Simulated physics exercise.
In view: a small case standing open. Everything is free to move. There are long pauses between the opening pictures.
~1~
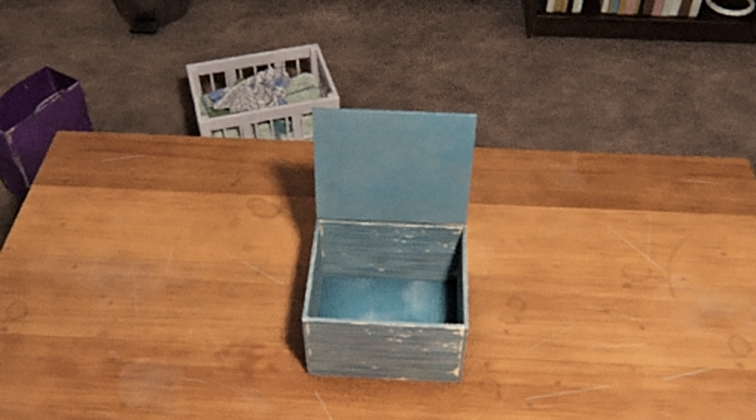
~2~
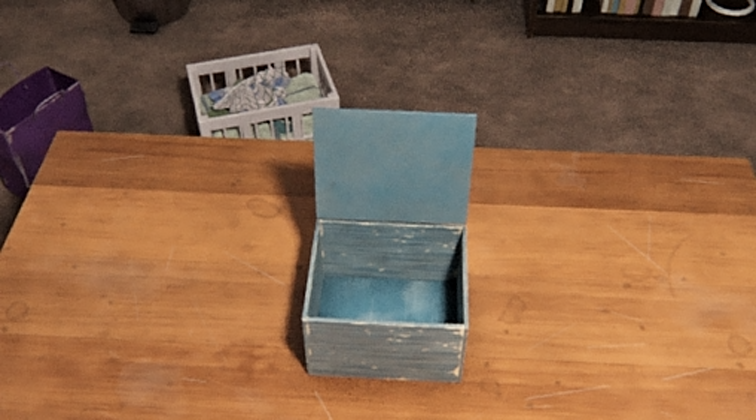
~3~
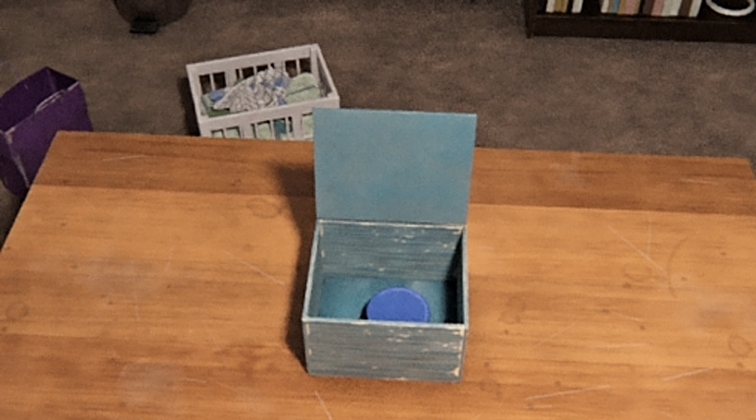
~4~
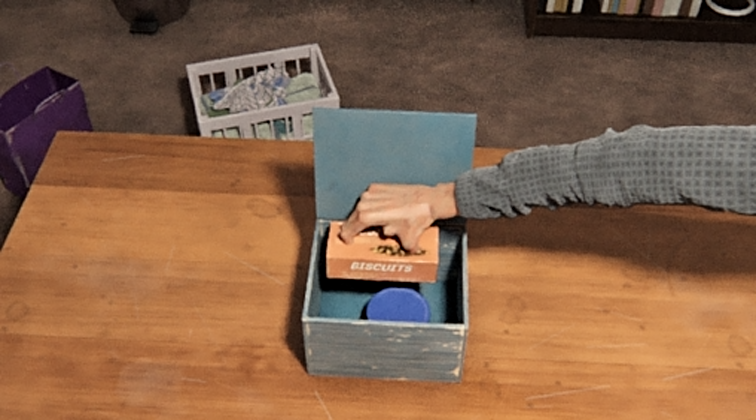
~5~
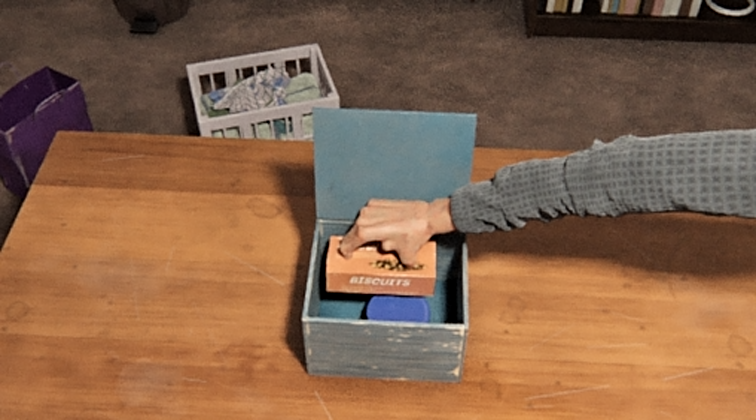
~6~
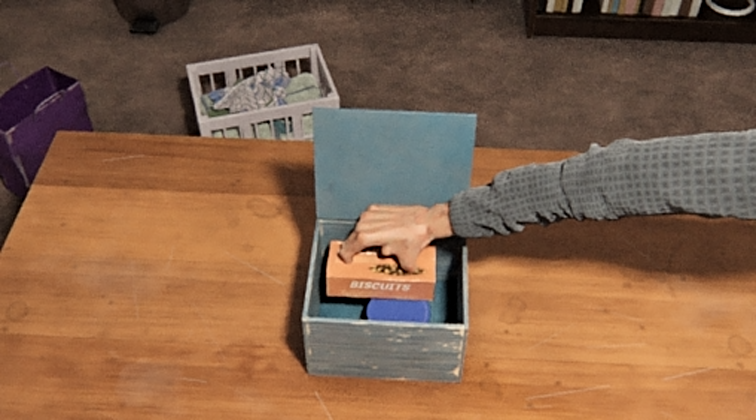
A wooden tabletop in a carpeted room is seen from above at an angle by a still camera. An open, weathered blue box stands in the middle, its lid raised, with a purple bin and a pale slatted crate of cloth behind to the left. A round blue object appears inside, then a grey-sleeved arm from the right lowers an orange biscuit carton in behind it, still gripping it.
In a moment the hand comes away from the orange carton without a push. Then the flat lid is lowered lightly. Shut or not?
The lid closes.
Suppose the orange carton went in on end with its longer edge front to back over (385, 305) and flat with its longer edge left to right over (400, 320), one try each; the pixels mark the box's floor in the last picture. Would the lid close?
In the first case it stays ajar; in the second case it closes.
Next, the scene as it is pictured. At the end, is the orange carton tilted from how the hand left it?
It tips.
Then, 1.40 s past the last view, lid 75° above the rim; orange carton on its side near (389, 278).
Then, 1.90 s past the last view, lid 7° above the rim; orange carton on its side near (389, 278).
Finally, lid shut; down or leaning hard in the box, orange carton; blue tub still in place. Final places as the last picture's camera would see them, orange carton near (389, 278).
